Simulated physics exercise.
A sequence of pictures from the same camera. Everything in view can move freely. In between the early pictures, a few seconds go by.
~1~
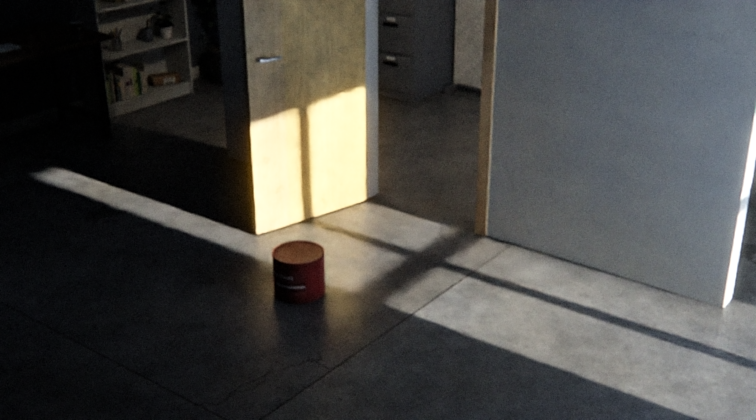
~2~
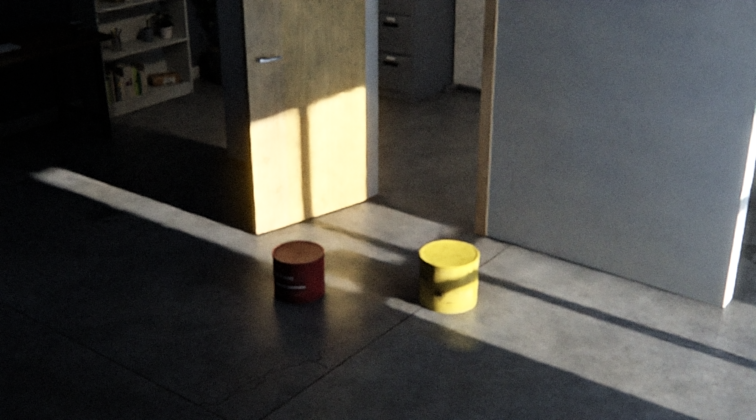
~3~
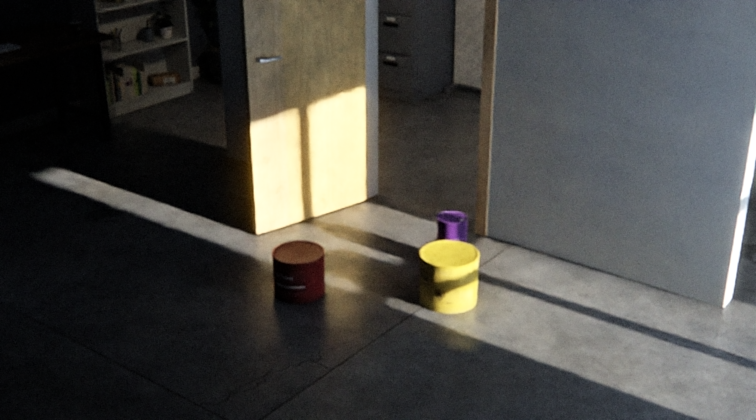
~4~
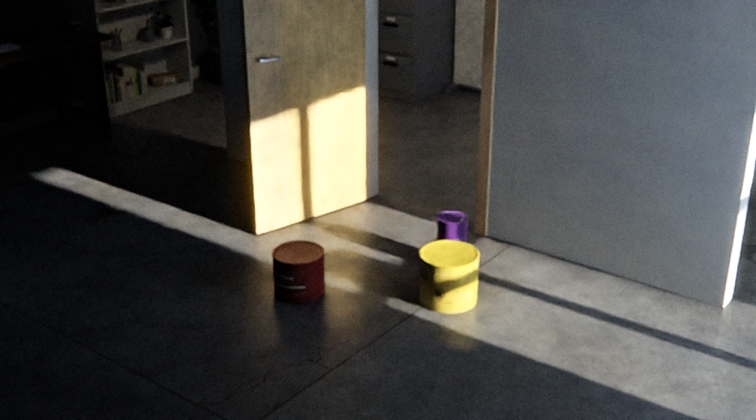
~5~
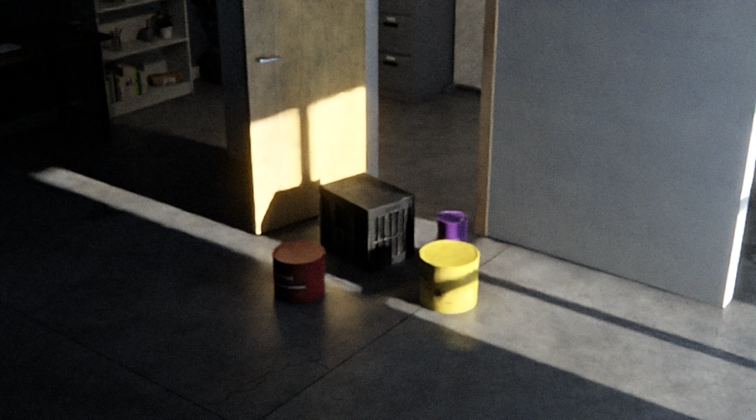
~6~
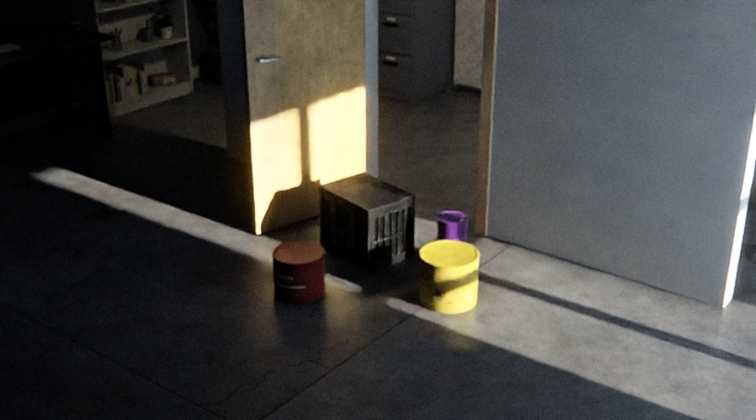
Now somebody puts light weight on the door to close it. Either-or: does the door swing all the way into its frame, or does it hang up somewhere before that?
Okay, the door ends up with a gap before the frame.
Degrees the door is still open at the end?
Some 70°.
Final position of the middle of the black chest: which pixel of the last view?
In the last picture, near pixel (375, 222).
Then, 0.70 s after the last picture, open by 88°.
Then, 1.00 s after the last picture, open by 75°.
At rest, open by 72°; all 4 in place. Seen from the same camera at the end, black chest near (375, 222).
